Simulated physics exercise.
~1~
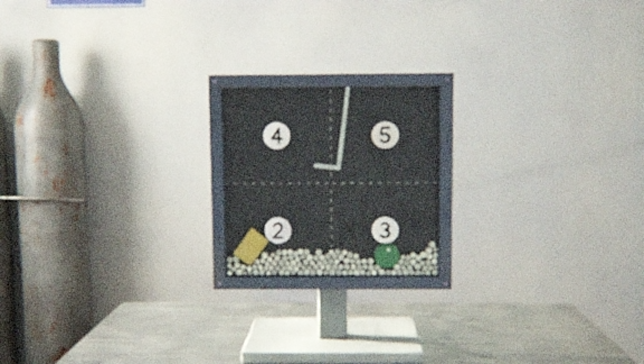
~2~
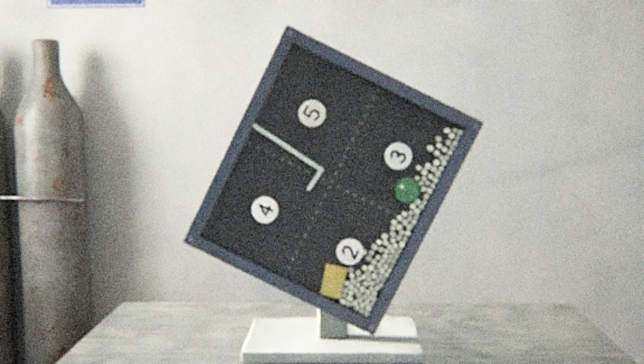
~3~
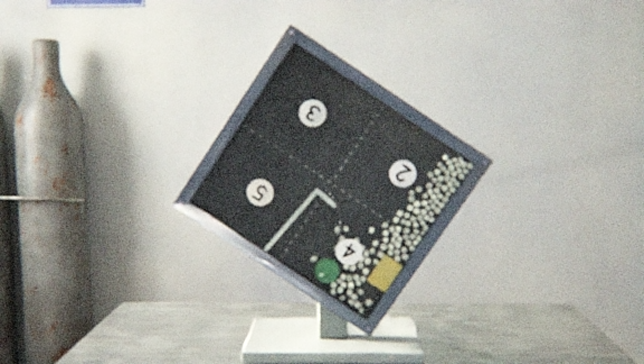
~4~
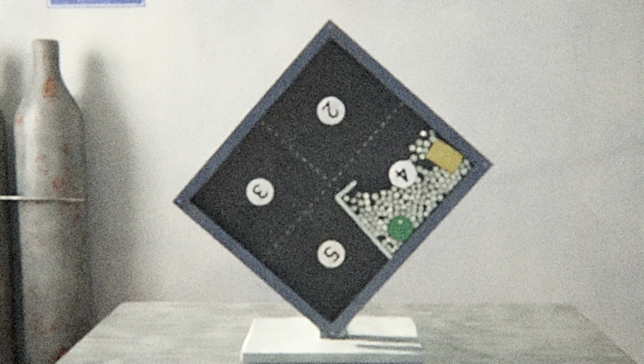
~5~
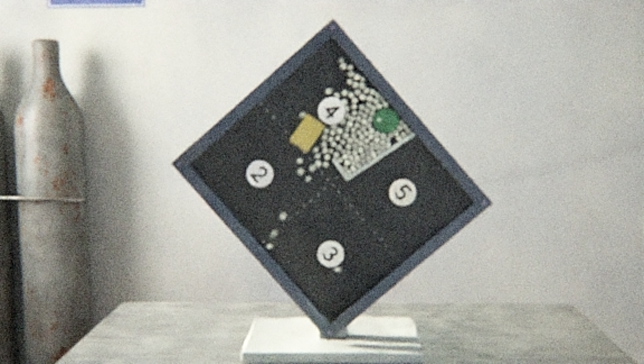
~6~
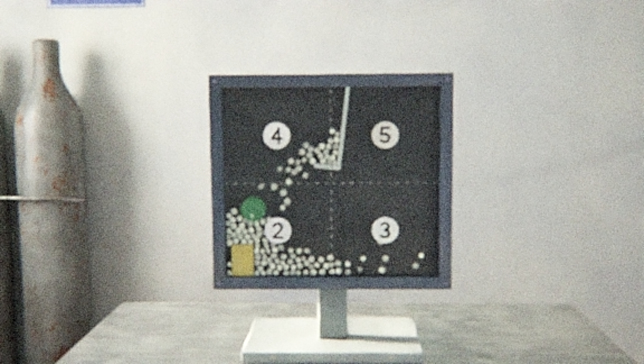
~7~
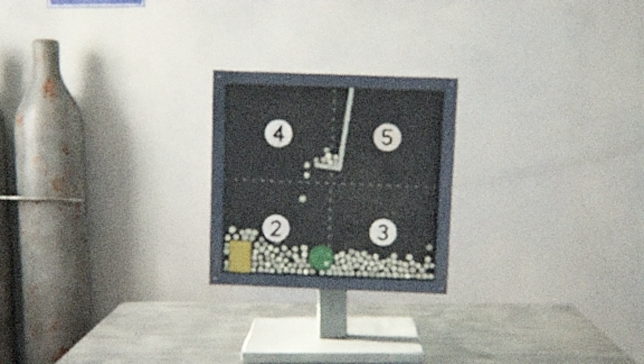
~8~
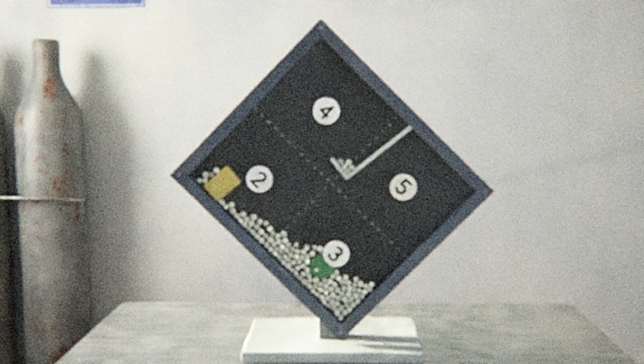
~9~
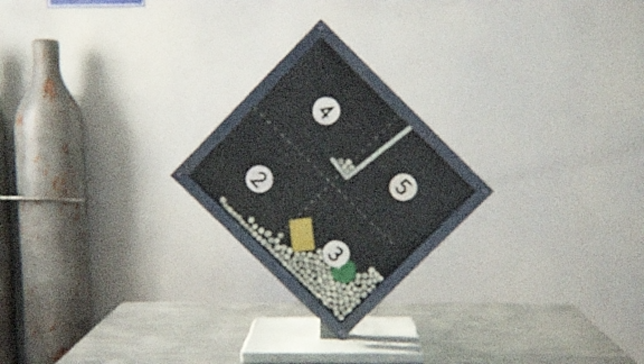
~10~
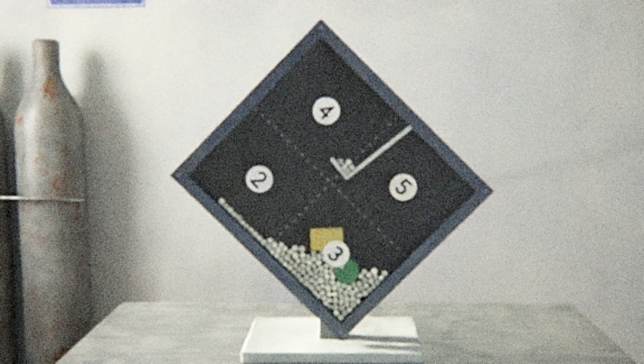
In this clip, a square framed case of small white balls, a yellow block and a green disc turns anticlockwise through a full circle, tumbling its contents, then swings partway back and stops tilted, with block, disc and most balls gathered in the lowest corner.
